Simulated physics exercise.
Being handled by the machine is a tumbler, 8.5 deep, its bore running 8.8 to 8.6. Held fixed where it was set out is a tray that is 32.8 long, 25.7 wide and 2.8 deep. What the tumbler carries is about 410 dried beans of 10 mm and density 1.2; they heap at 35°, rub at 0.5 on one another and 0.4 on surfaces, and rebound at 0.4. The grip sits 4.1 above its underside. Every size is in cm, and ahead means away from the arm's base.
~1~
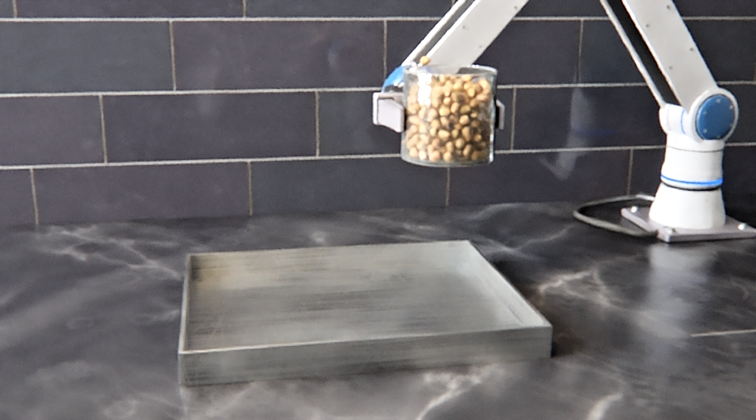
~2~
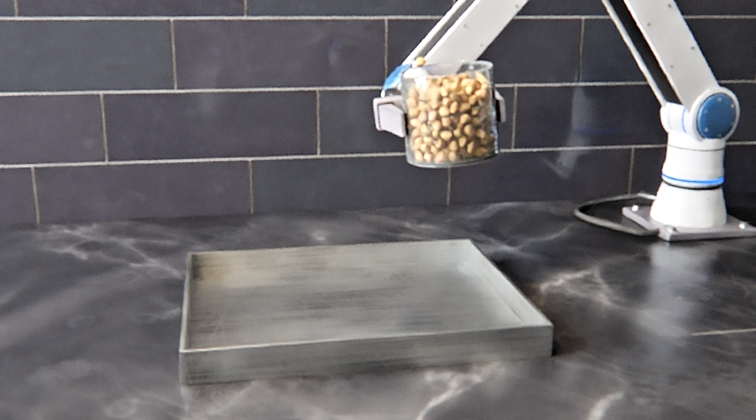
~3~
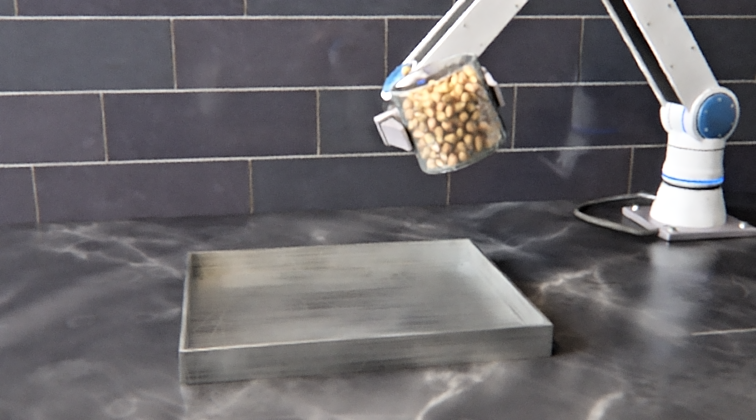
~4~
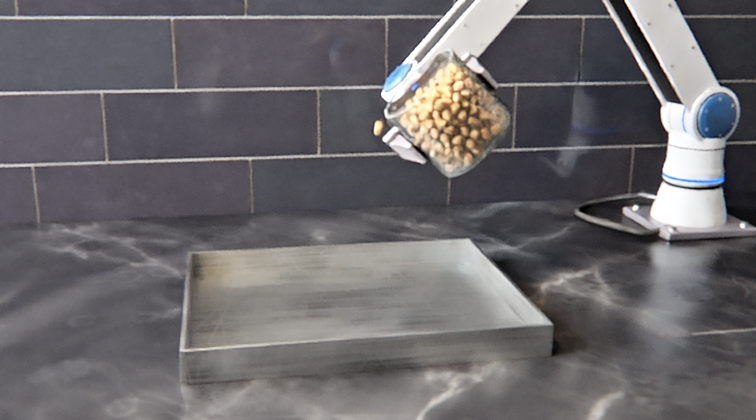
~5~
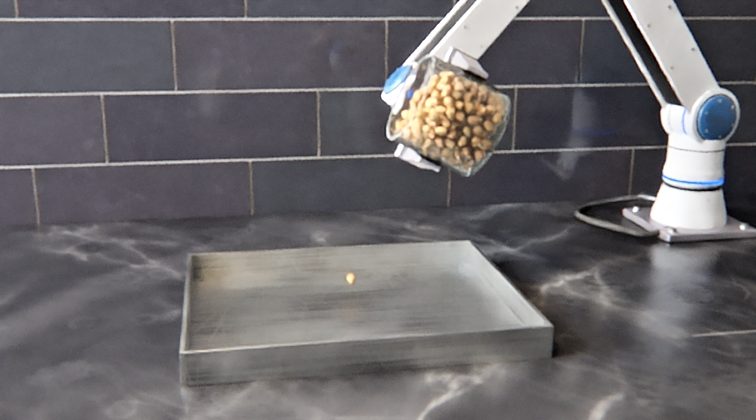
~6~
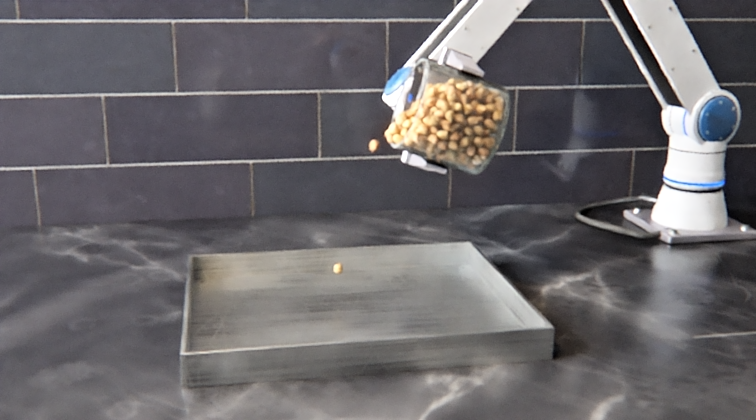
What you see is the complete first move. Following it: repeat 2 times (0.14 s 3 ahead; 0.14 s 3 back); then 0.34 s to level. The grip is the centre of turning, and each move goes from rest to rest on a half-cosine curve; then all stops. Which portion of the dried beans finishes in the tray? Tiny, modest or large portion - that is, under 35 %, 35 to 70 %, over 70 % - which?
A tiny portion.
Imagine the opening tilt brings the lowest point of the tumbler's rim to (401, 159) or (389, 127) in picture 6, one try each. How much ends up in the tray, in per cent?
Near 50 and 0 in a hundred.
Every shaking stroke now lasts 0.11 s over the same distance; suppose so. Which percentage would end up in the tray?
Estimate: Near 30 per cent.
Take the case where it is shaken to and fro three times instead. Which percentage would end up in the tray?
About 25 per cent in that case.
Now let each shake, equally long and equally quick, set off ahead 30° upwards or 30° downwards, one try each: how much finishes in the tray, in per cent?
Try one gives about 20 in a hundred, try two about 10 in a hundred.
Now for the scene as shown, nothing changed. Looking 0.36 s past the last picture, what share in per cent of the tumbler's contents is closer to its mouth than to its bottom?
Mouth half: Close to 45 per cent.
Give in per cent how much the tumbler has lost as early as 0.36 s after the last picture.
About 10 in a hundred parts are out by then.
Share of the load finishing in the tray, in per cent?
Roughly 20 %.
Then, 0.36 s on, tilted 70° forward, highest piece 23 above the table; 378 in the tumbler, 28 in the tray, 7 in flight or on a rim.
Then, 0.72 s on, tilted 38° forward, highest piece 23 above the table; 337 in the tumbler, 72 in the tray, 4 in flight or on a rim.
Then, 1.10 s on, level, highest piece 24 above the table; 337 in the tumbler, 76 in the tray.
Then, 2.15 s on, level, highest piece 24 above the table; 337 in the tumbler, 76 in the tray.
In the end, 337 in the tumbler, 76 in the tray. That is 18 % in the tray.
